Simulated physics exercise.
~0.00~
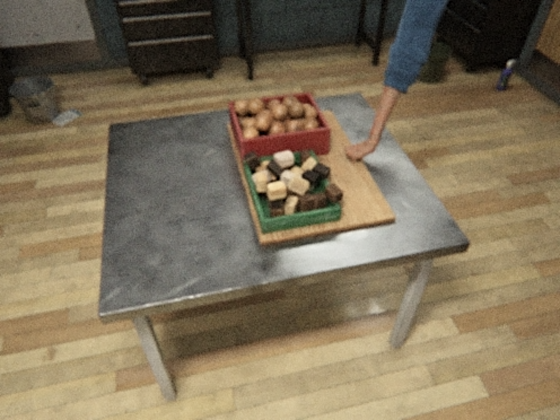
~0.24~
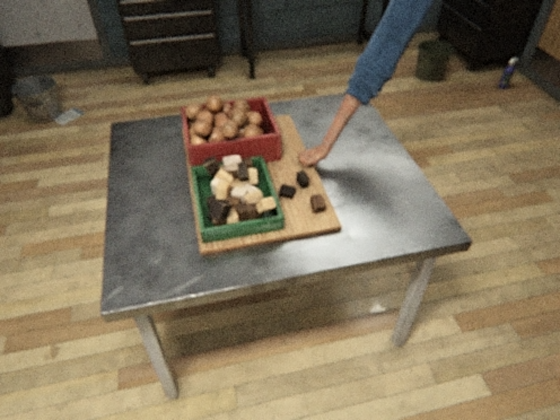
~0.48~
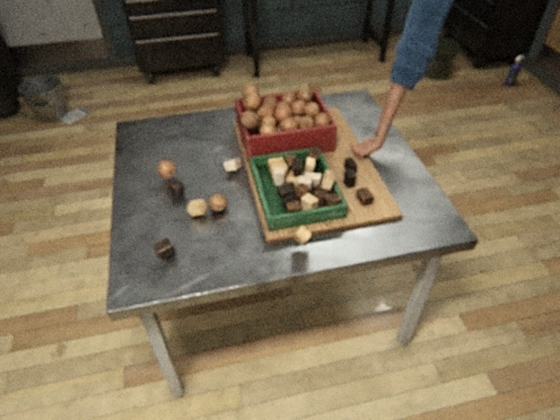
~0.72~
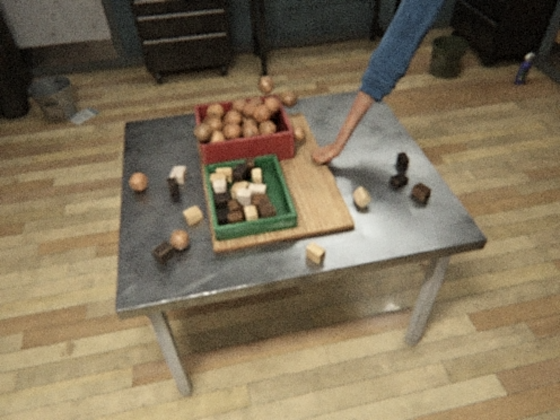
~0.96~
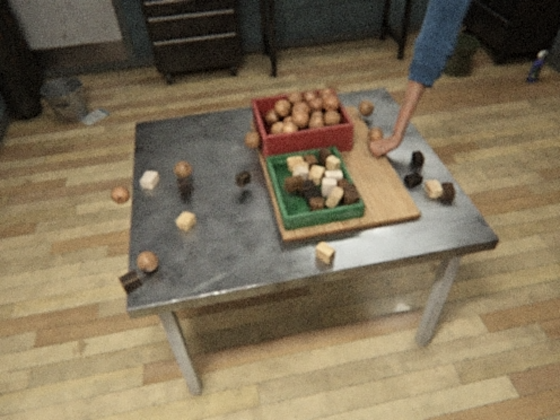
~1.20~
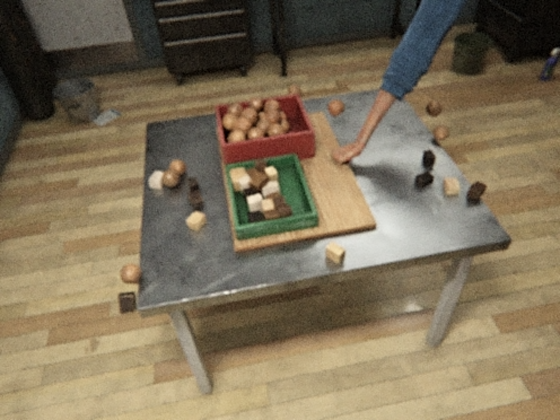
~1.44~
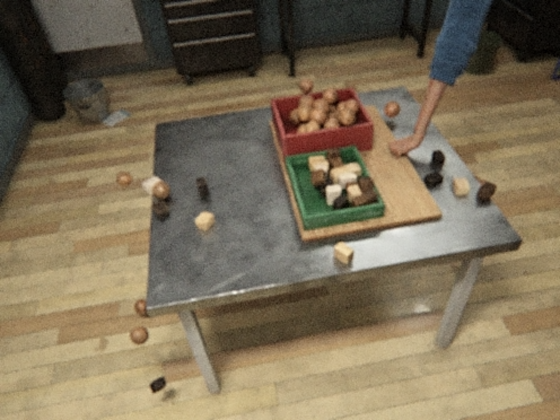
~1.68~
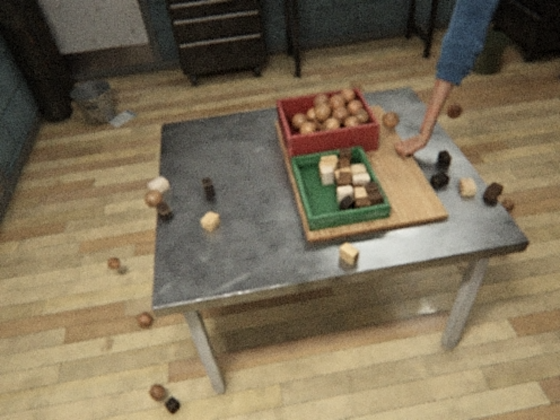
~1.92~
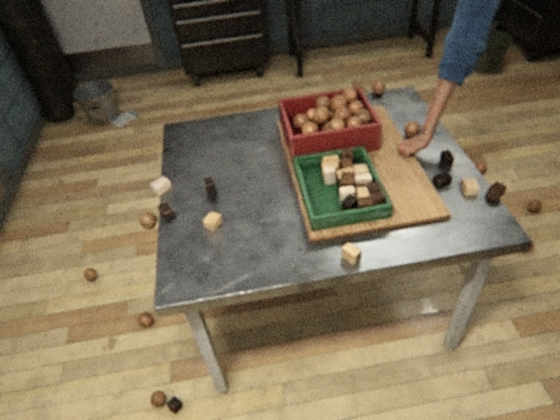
On a metal table, a hand shakes a board, spilling blocks and onions onto the floor.
